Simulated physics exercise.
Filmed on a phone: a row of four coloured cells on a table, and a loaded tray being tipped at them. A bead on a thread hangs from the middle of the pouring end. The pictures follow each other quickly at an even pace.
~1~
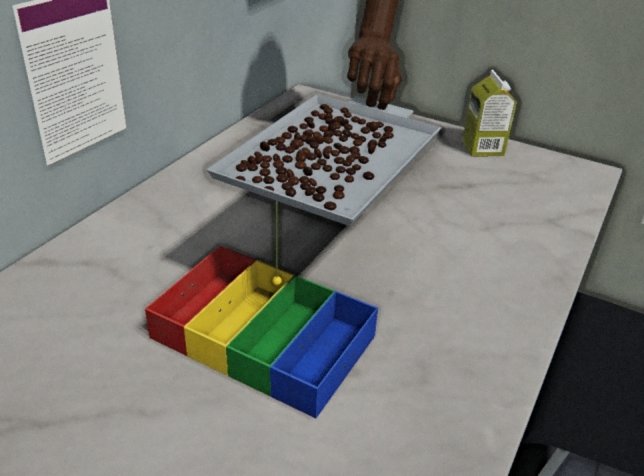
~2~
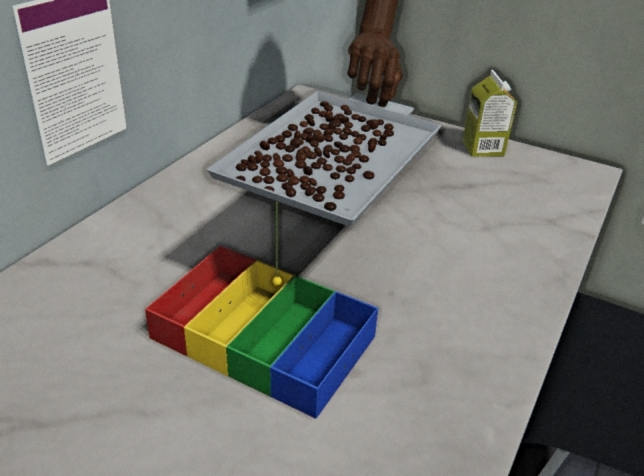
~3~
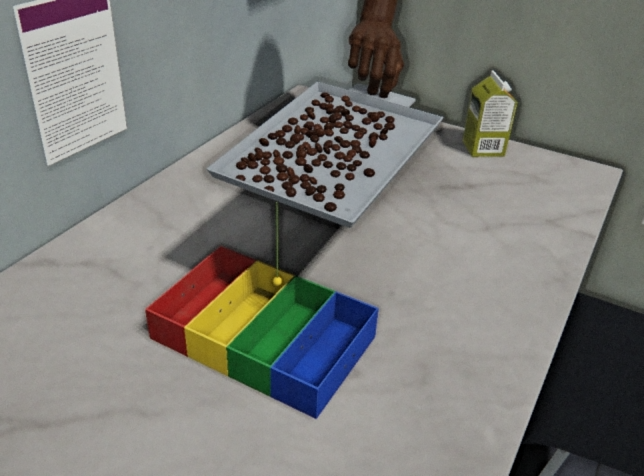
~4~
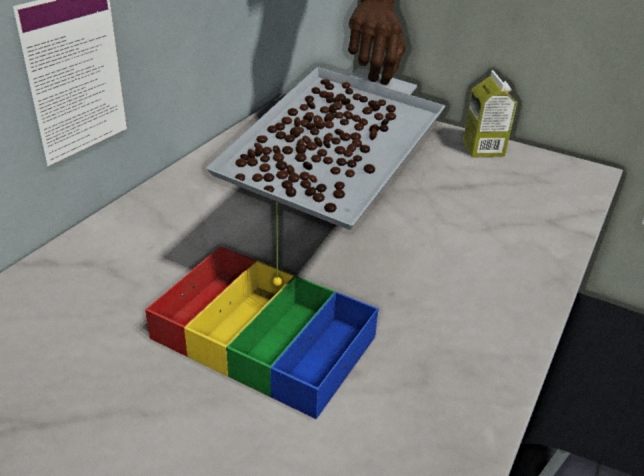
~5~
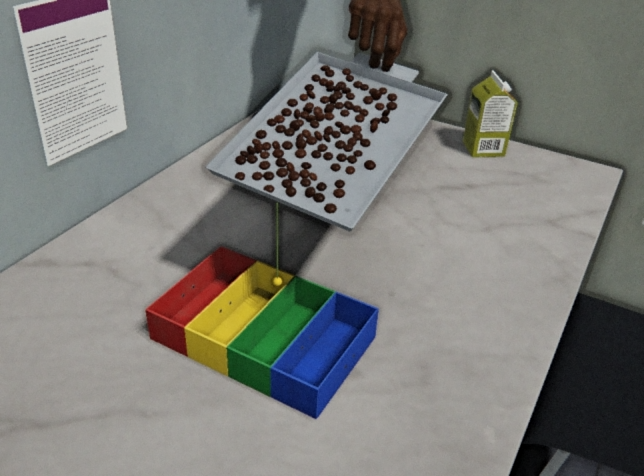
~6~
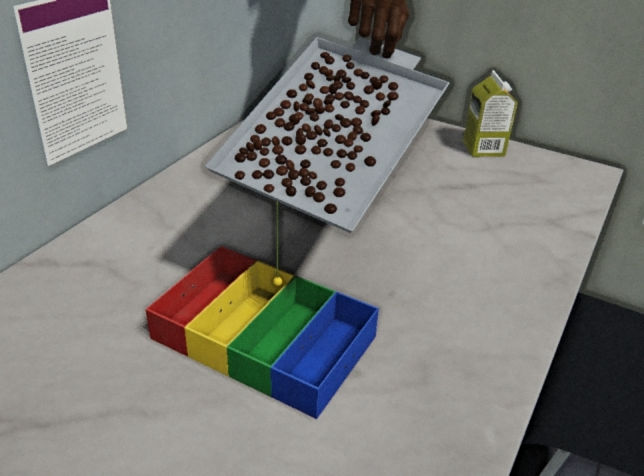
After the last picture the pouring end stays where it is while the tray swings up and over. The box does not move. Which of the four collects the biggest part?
Fullest: The blue cell.
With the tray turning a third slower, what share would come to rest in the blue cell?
Some 50 per cent.
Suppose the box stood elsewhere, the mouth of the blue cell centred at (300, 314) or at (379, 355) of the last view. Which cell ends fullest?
The first try: The blue one. The second: The green one.
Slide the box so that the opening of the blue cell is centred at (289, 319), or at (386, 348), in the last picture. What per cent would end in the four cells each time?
First some 50, then 90 per cent.
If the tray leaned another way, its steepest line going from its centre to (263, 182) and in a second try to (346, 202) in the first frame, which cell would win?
First the red cell, then the blue one.
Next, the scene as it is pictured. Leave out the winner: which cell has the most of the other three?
Second comes the green cell.
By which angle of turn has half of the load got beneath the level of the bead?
Around 80° of tilt.
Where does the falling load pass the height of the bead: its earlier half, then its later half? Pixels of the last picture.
First near (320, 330), later near (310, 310).
Shortly afterwards, tray tipped steeply; near two thirds on the tray; only a few in the blue cell; only a few in the green cell; near a third falling or outside the box.
Next, tray tipped past a quarter turn; near half in the blue cell; near a quarter in the green cell; a little in the yellow cell; only a few in the red cell; a little falling or outside the box.
Some moments later, tray tipped past a quarter turn; near half in the blue cell; near a quarter in the green cell; a little in the yellow cell; only a few in the red cell; a little falling or outside the box.
In the end, tray tipped past a quarter turn; near half in the blue cell; near a quarter in the green cell; a little in the yellow cell; only a few in the red cell; a little outside the box.
